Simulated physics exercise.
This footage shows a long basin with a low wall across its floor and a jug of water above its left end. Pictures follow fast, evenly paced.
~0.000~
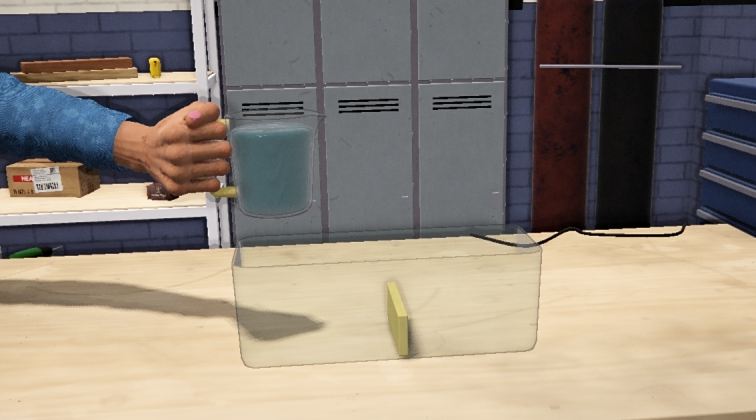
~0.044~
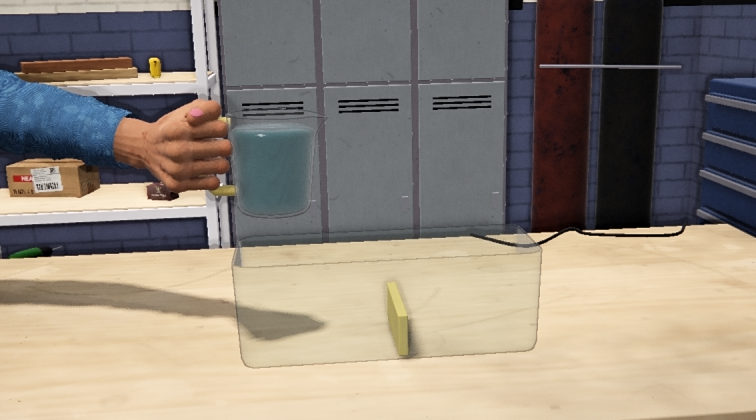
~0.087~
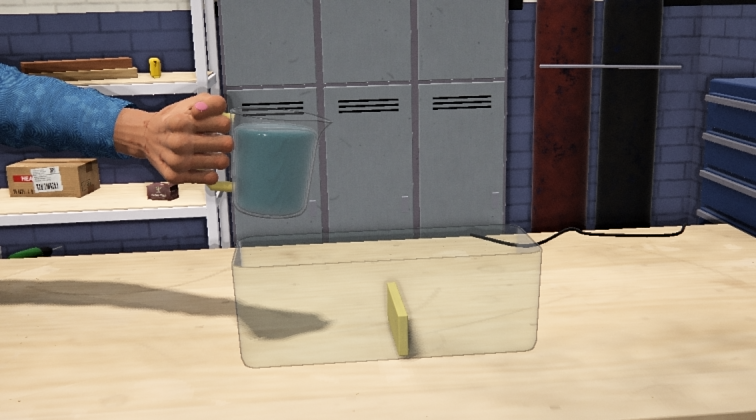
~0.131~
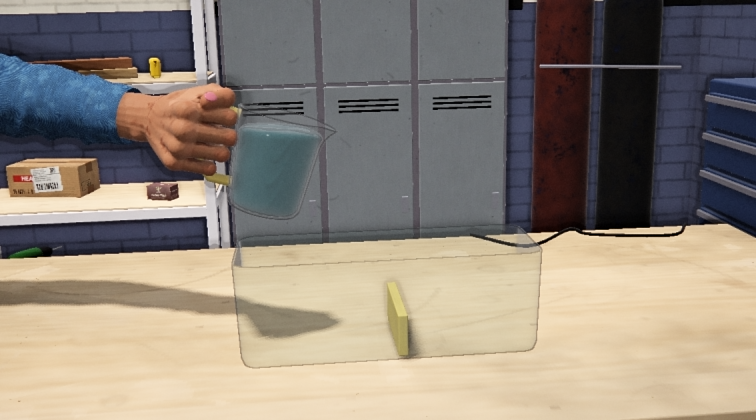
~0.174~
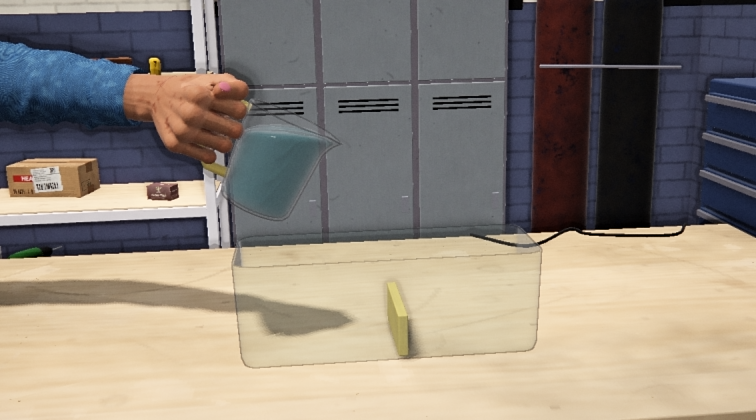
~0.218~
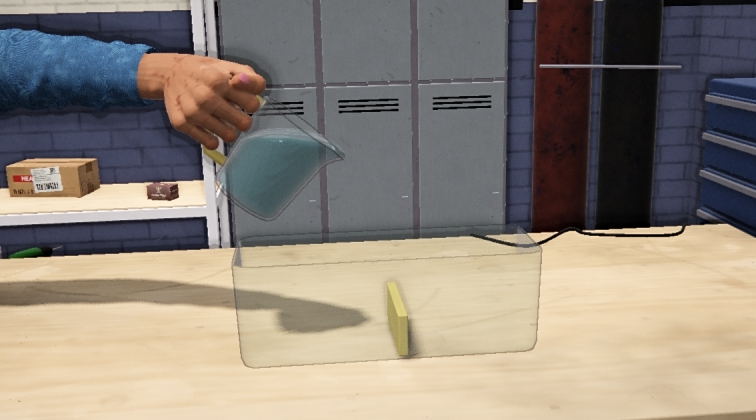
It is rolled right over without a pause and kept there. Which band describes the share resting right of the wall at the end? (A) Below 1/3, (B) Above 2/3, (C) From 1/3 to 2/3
The answer is A.
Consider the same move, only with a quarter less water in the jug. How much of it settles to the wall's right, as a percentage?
That share would be some 5 parts in a hundred.
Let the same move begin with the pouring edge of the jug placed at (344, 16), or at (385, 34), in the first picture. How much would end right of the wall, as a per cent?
First place gives some 60 %, second place some 90 %.
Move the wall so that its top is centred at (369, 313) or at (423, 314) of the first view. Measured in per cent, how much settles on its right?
Note - case one near 45 %, case two near 15 %.
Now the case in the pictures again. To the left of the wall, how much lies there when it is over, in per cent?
Close to 85 in a hundred.
A moment on, the jug is tipped right over and 39 per cent is still to pour, 33 is left of the wall and 8 right of it.
Next, the jug is tipped right over and 3 per cent is still to pour, 83 is left of the wall and 8 right of it.
Then the jug is tipped right over and 0 per cent is still to pour, 85 is left of the wall and 12 right of it.
Later the jug is tipped right over and 0 per cent is still to pour, 86 is left of the wall and 12 right of it.
In the end 86 per cent lies left of the wall, 12 right of it and 2 outside.
